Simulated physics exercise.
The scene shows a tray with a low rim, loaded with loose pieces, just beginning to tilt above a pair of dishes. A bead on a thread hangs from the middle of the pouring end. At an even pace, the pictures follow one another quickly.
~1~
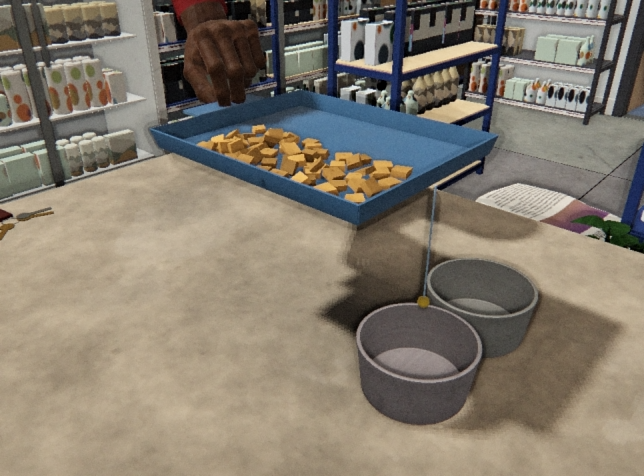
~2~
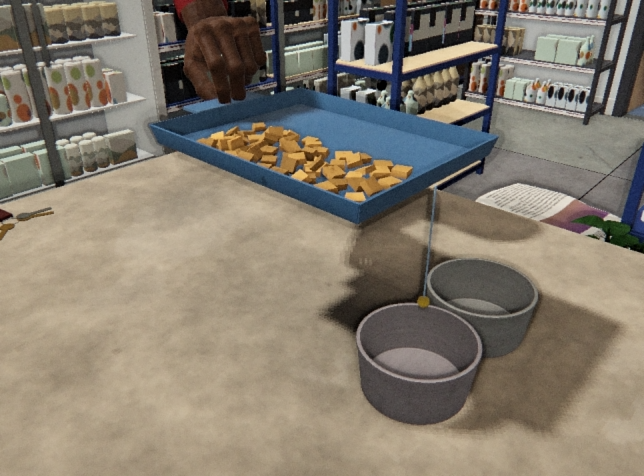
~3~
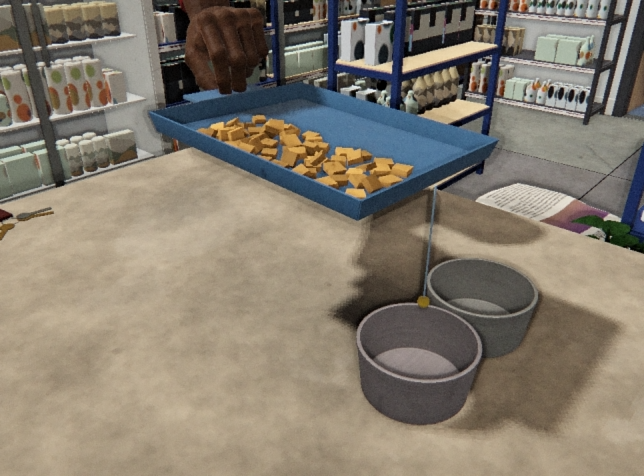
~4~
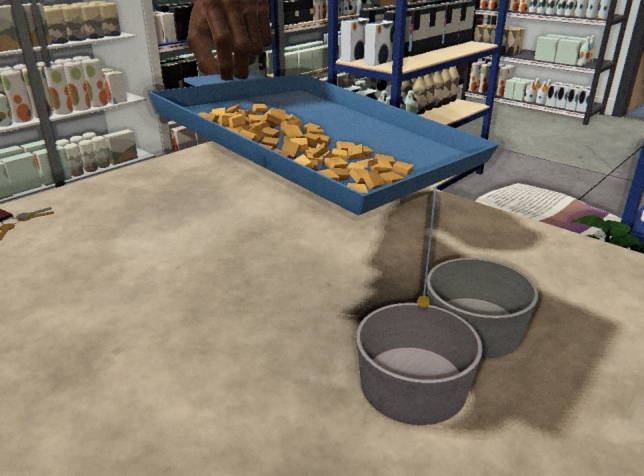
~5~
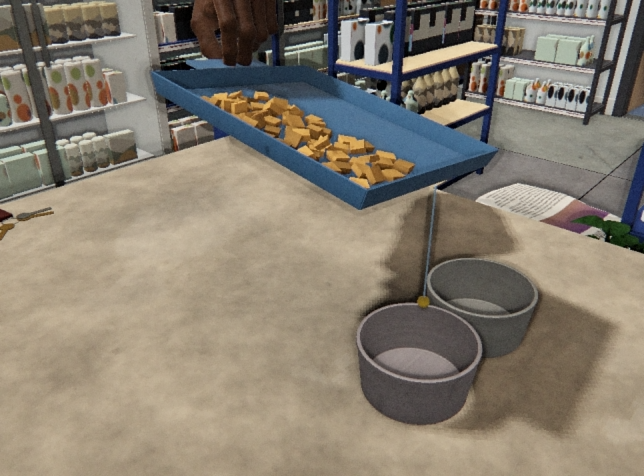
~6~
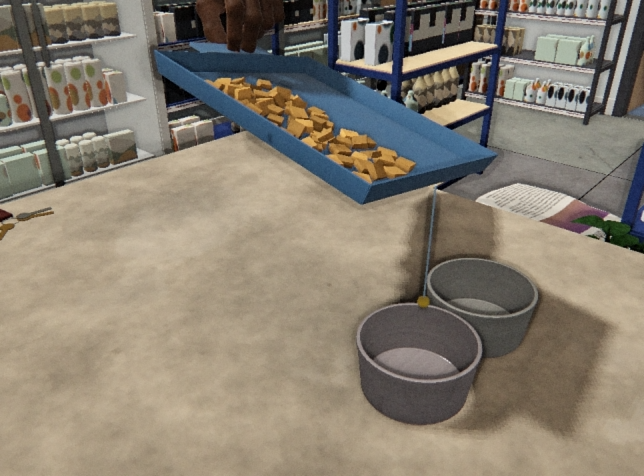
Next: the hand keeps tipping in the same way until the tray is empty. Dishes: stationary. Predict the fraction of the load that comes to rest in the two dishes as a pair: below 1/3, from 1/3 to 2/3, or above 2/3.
Above 2/3.
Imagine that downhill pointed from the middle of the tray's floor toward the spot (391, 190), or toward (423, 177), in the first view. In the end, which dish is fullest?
Try one - the dish to the left; try two - the dish to the left.
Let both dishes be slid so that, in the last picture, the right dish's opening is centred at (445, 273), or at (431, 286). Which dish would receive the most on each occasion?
Placement one gives the one at right, placement two gives the one at right.
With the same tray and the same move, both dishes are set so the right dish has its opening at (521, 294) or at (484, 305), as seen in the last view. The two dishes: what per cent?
First some 30, then 50 per cent.
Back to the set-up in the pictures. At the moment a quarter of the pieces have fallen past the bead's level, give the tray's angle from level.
Somewhere near 80 degrees, I'd say.
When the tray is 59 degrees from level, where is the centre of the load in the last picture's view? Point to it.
Around (442, 153).
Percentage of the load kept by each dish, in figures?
Share at the end - left dish ~ 0 %, right dish ~ 90 %.
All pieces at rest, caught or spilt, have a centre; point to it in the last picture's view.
(468, 314).
Just after the last frame, tray tipped steeply; almost all on the tray; just a few in the air.
A moment on, tray tipped right over; roughly a third on the tray; roughly half in the right dish; about a tenth outside both; just a few in the air.
Further on, tray tipped past a quarter turn; the larger part in the right dish; about a tenth outside both.
When it is over, tray tipped past a quarter turn; not one in the left dish; the larger part in the right dish; about a tenth outside both.
